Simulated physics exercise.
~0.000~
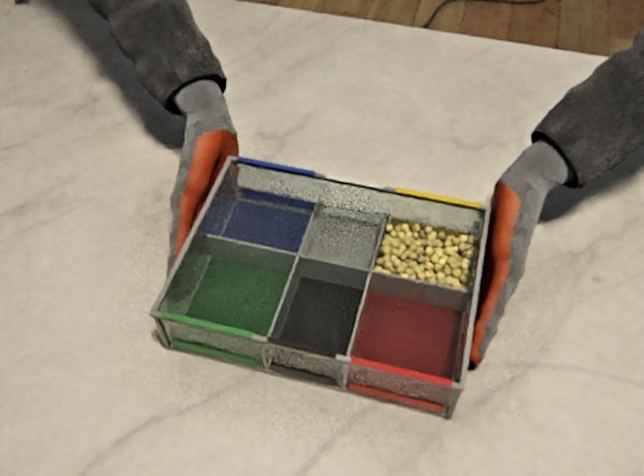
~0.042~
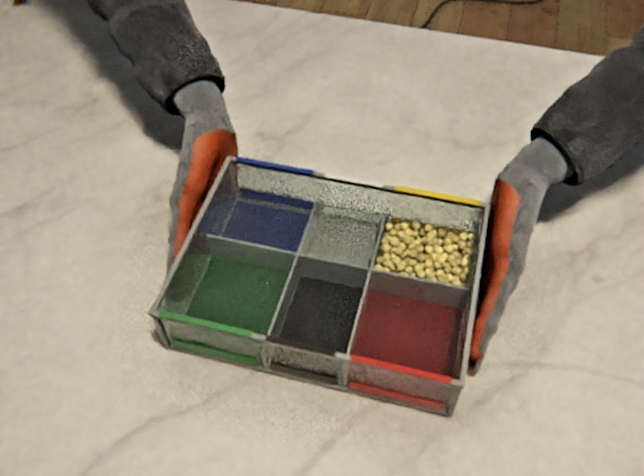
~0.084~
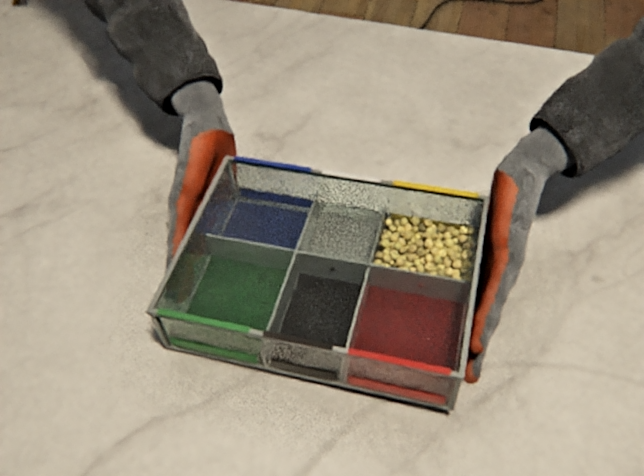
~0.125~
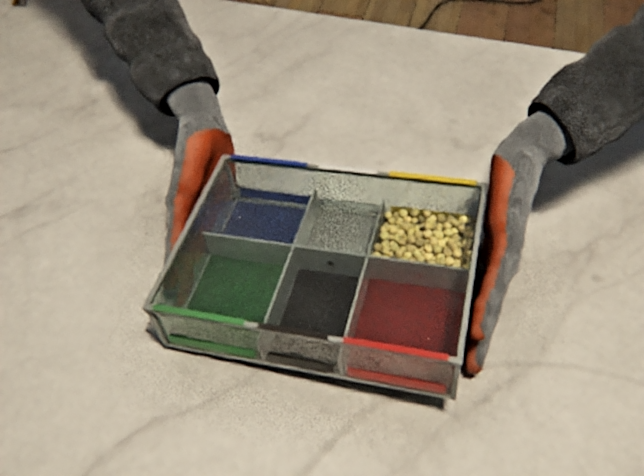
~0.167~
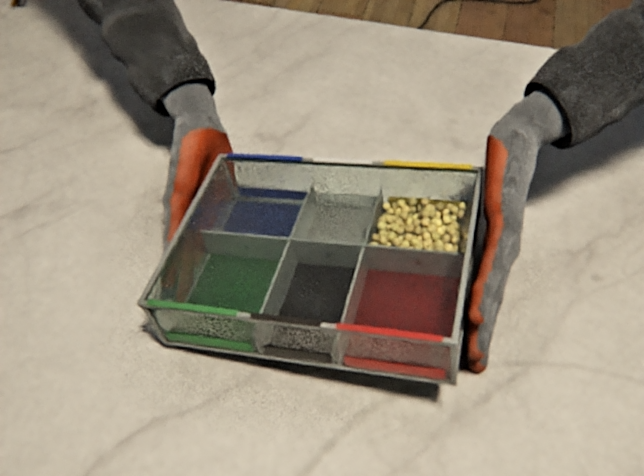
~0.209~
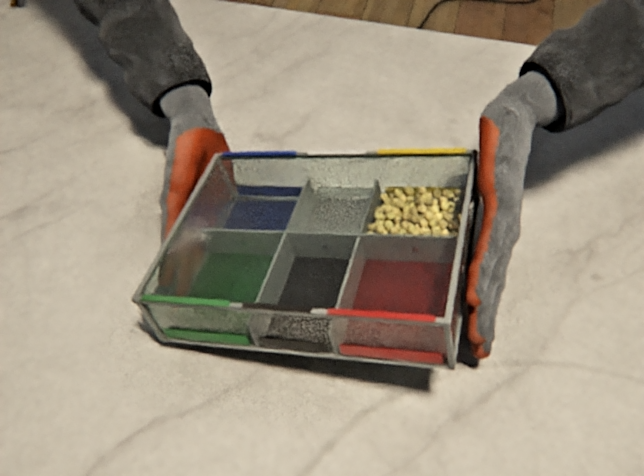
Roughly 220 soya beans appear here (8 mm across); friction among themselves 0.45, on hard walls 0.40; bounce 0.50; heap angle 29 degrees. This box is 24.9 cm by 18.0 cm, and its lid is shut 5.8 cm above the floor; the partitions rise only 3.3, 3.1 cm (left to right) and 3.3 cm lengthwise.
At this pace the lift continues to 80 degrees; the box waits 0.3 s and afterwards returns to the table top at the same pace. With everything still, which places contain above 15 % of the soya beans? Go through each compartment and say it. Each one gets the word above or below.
One by one: Red: Fails, blue: Succeeds, green: Fails, yellow: Succeeds, white: Fails, black: Fails.
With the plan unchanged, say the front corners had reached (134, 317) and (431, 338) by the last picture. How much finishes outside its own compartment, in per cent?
Then around 75 percent would end up out of place.
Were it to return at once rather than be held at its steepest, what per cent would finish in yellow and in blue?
Yellow 40; blue 40.
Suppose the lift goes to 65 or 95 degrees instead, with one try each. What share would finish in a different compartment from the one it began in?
About 30 and 95 per cent.
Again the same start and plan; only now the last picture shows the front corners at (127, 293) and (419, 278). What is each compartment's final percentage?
By the end, red has 0%, blue has 60%, green has 0%, yellow has 25%, white has 10% and black has 0%.
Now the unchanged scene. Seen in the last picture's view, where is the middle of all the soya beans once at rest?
At about (280, 226).
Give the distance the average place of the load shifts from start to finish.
Some 11.5 cm.
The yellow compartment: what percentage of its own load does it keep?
Roughly 40 per cent.
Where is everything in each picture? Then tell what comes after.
Box tilt 0 degrees, front corners at (156, 312) and (459, 385); yellow 100 %, in the first picture.
Box tilt 1 degrees, front corners at (156, 312) and (459, 382), in the second picture.
Box tilt 3 degrees, front corners at (153, 310) and (459, 374), in the third picture.
Box tilt 6 degrees, front corners at (149, 306) and (457, 359), lowest corner left back, in the fourth picture.
Box tilt 11 degrees, front corners at (144, 302) and (452, 340), lowest corner left back, in the fifth picture.
Box tilt 15 degrees, front corners at (139, 298) and (445, 320), lowest corner left back; yellow 100 %. The box's pace is about 100 degrees a second, in the sixth picture.
After 1.09 s, tilt 80 degrees; blue 30 %, yellow 50 %, white 20 %.
After 1.67 s, tilt 42 degrees; blue 55 %, yellow 35 %, white 5 %.
Then, at 2.31 s, tilt 0 degrees; blue 55 %, yellow 35 %, white 5 %.
At rest (2.9 s), red 0 %, blue 55 %, green 0 %, yellow 35 %, white 5 %, black 0 %.
